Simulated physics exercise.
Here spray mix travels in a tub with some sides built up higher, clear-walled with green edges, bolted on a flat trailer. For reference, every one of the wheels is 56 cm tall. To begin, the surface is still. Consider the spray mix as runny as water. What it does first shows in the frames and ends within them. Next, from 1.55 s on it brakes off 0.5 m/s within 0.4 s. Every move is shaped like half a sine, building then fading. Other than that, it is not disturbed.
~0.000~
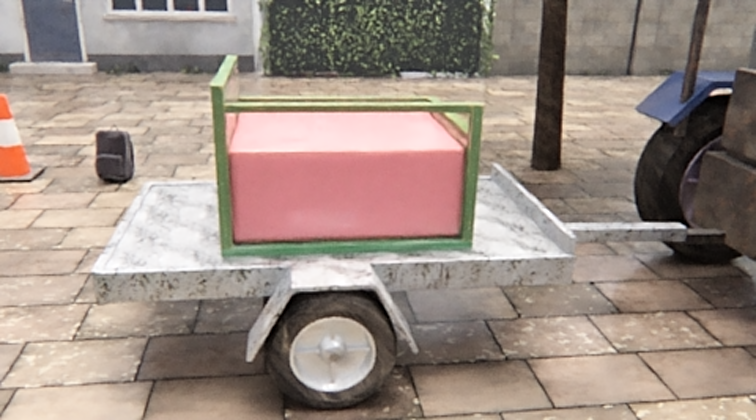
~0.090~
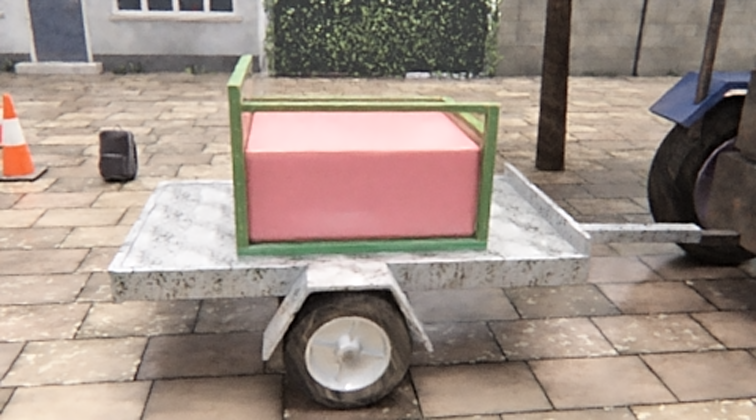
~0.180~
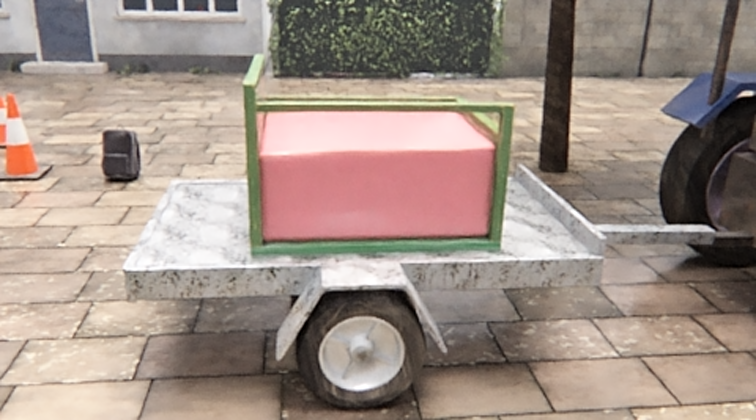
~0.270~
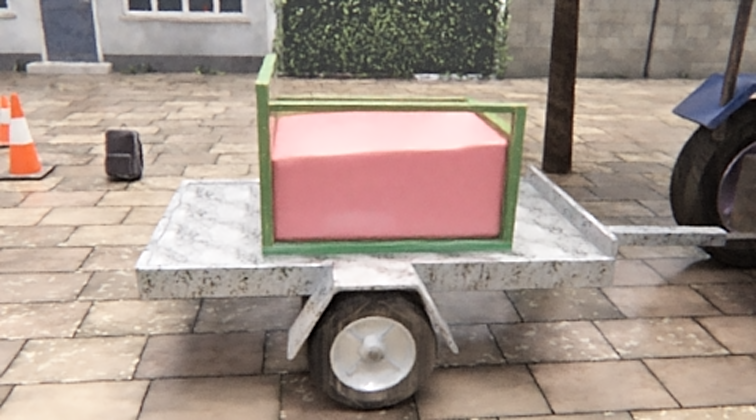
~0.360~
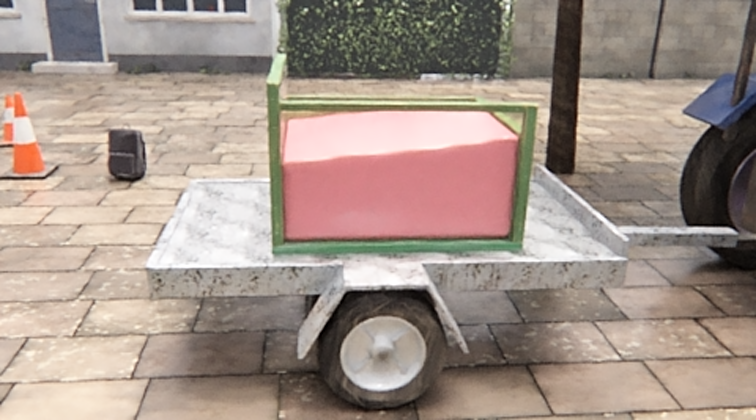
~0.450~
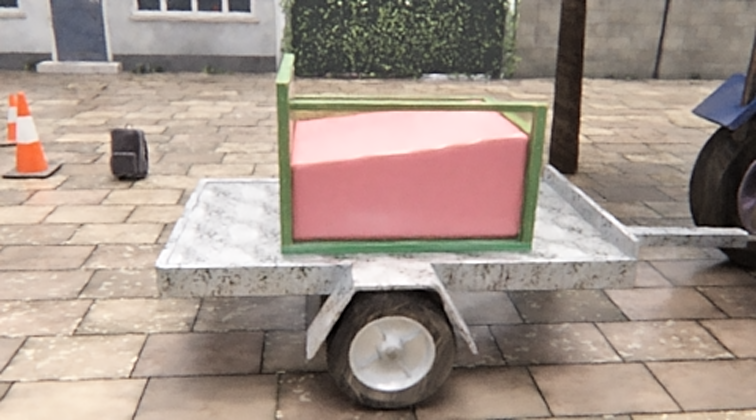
At the start, a flat trailer hitched behind a blue-fendered vehicle carries a clear, green-edged tub of pink liquid with a level surface. The trailer rolls a short way right past a cone and a backpack, slowing as it goes, and the liquid climbs at the right and sinks at the left.
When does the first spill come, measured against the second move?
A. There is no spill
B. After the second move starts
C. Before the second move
(B) After the second move starts.
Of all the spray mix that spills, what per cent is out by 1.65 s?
About 0 percent, give or take.
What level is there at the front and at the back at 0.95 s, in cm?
It reads roughly 40 cm up front and 46 cm at the back.
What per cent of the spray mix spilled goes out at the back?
I'd put it at about 0 percent of what spills.
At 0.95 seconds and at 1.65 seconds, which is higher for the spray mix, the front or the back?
Towards the aft end first, then towards the fore end.
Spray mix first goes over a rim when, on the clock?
That comes at some 2.0 s.
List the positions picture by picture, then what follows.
In the first picture, the spray mix reaches (446, 145) at the front end; it reaches (246, 147) at the back end; no slope yet; the front is on the right, levels are read along the near wall; a wheel hub at (334, 360).
In the second picture, the spray mix reaches (462, 145) at the front end; it reaches (262, 146) at the back end; no slope yet.
In the third picture, the spray mix reaches (476, 145) at the front end; it reaches (277, 146) at the back end; hardly any slope.
In the fourth picture, the spray mix reaches (488, 139) at the front end; it reaches (289, 152) at the back end; it is heaped 3° towards the front.
In the fifth picture, the spray mix reaches (499, 132) at the front end; it reaches (299, 158) at the back end; it is heaped 7° towards the front.
In the sixth picture, the spray mix reaches (509, 130) at the front end; it reaches (308, 160) at the back end; it is heaped 9° towards the front; a wheel hub at (393, 359).
After 0.95 s it stands 47 cm high behind and 40 cm in front; all of it is still inside.
After 1.65 s it stands 37 cm high behind and 49 cm in front; all of it is still inside.
After 2.45 s it stands 53 cm high behind and 35 cm in front; 2 per cent has gone over the front.
After 4.93 s 3 per cent has gone over the front; the first of it left at about 2.05 s, and the second move began at 1.55 s.
